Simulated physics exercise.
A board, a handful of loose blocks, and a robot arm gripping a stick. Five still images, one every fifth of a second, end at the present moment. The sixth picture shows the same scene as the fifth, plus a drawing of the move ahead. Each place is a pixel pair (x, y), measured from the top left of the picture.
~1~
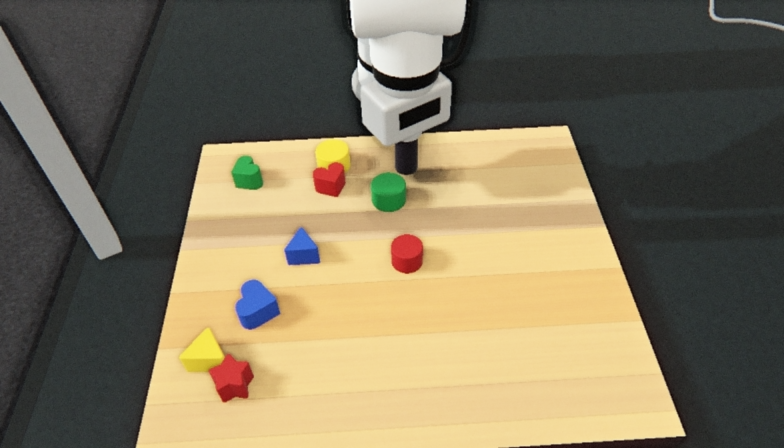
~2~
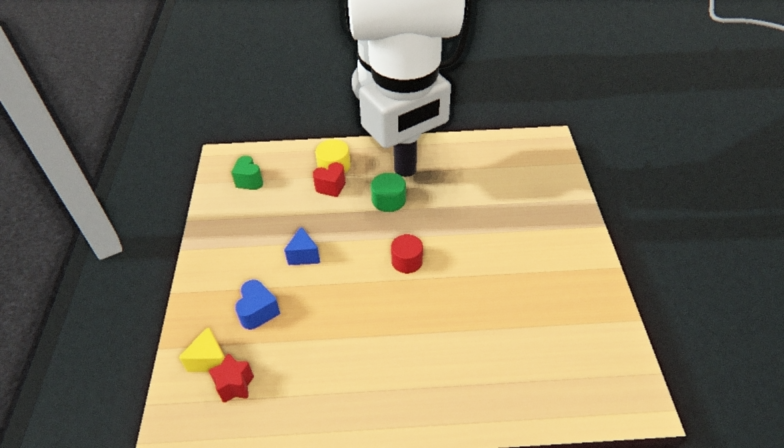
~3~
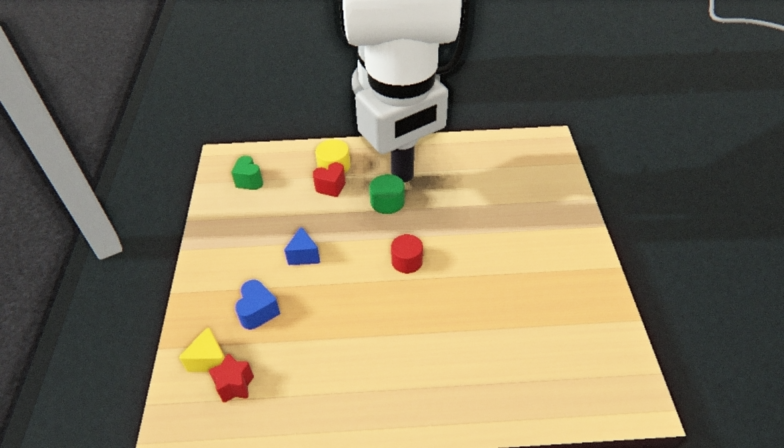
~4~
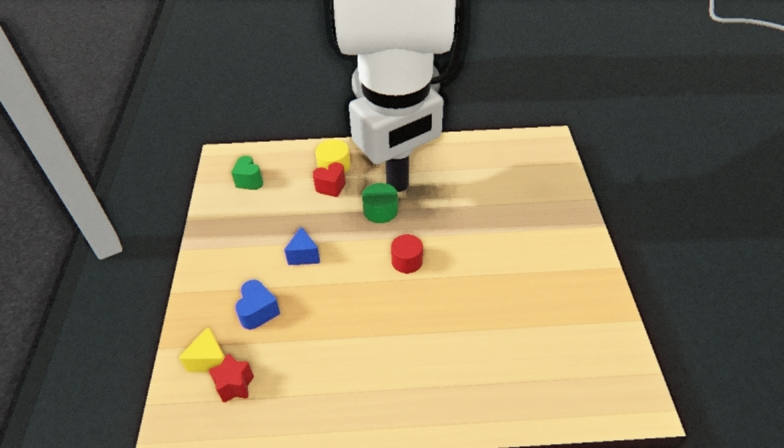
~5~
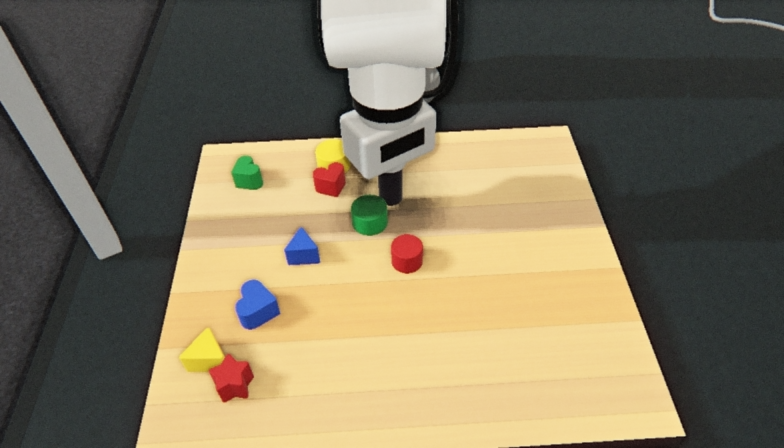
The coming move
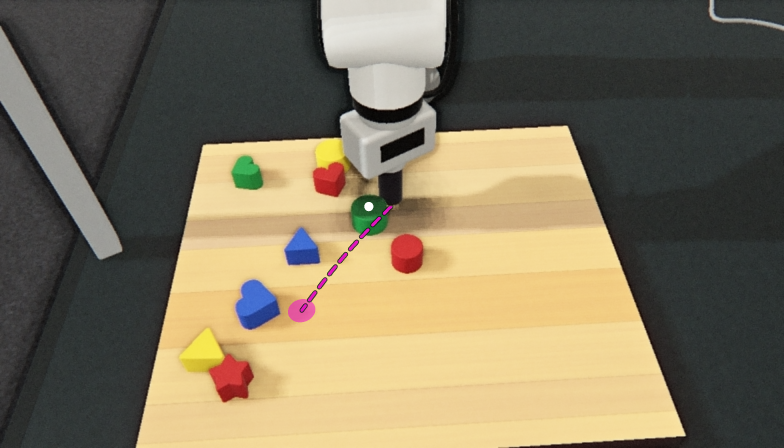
A white robot arm with a dark stick reaches over the far edge of a pale wooden board on a dark surface, seen from above at an angle by a still camera. Green, red, yellow and blue blocks, including hearts, triangles, circles and a star, sit mostly to the left and centre. After barely moving, the stick pushes the green circle a short way nearer and left.
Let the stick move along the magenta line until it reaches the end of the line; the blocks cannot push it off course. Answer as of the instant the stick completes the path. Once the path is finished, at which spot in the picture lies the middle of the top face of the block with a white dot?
Top centre: (280, 270).
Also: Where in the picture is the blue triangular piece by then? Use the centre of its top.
Its top middle is near (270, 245).
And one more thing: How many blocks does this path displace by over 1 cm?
It displaces two.
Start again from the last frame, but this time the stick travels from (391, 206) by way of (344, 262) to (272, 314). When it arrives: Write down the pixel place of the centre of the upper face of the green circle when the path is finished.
I'd say the green circle ends with its top centre at (270, 266).
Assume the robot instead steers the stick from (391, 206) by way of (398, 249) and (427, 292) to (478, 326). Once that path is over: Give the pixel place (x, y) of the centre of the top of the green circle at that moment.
The top centre is at (361, 218).
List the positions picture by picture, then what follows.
The first picture shows stick's lower end at (406, 168); blue heart block at (254, 297); blue triangular piece at (301, 241); green circle at (388, 184).
The second picture shows stick at (405, 170); blocks still.
The third picture shows stick at (403, 175); green circle at (387, 186).
The fourth picture shows stick at (398, 184); green circle at (380, 195).
The fifth picture shows stick at (391, 198); blue heart block at (254, 297); blue triangular piece at (301, 241); green circle at (369, 207).
Drawn move, from (391, 206) through (347, 253) to (302, 311); the dot is on the green circle.
On the path given first. One third of the way, stick at (360, 229); green circle at (331, 234).
Two thirds of the way, stick at (330, 263); blue triangular piece at (273, 246), turned 65° clockwise; green circle at (296, 259).
At the end, stick at (300, 302); blue heart block still; blue triangular piece at (270, 245), turned 75° clockwise; green circle at (280, 270).
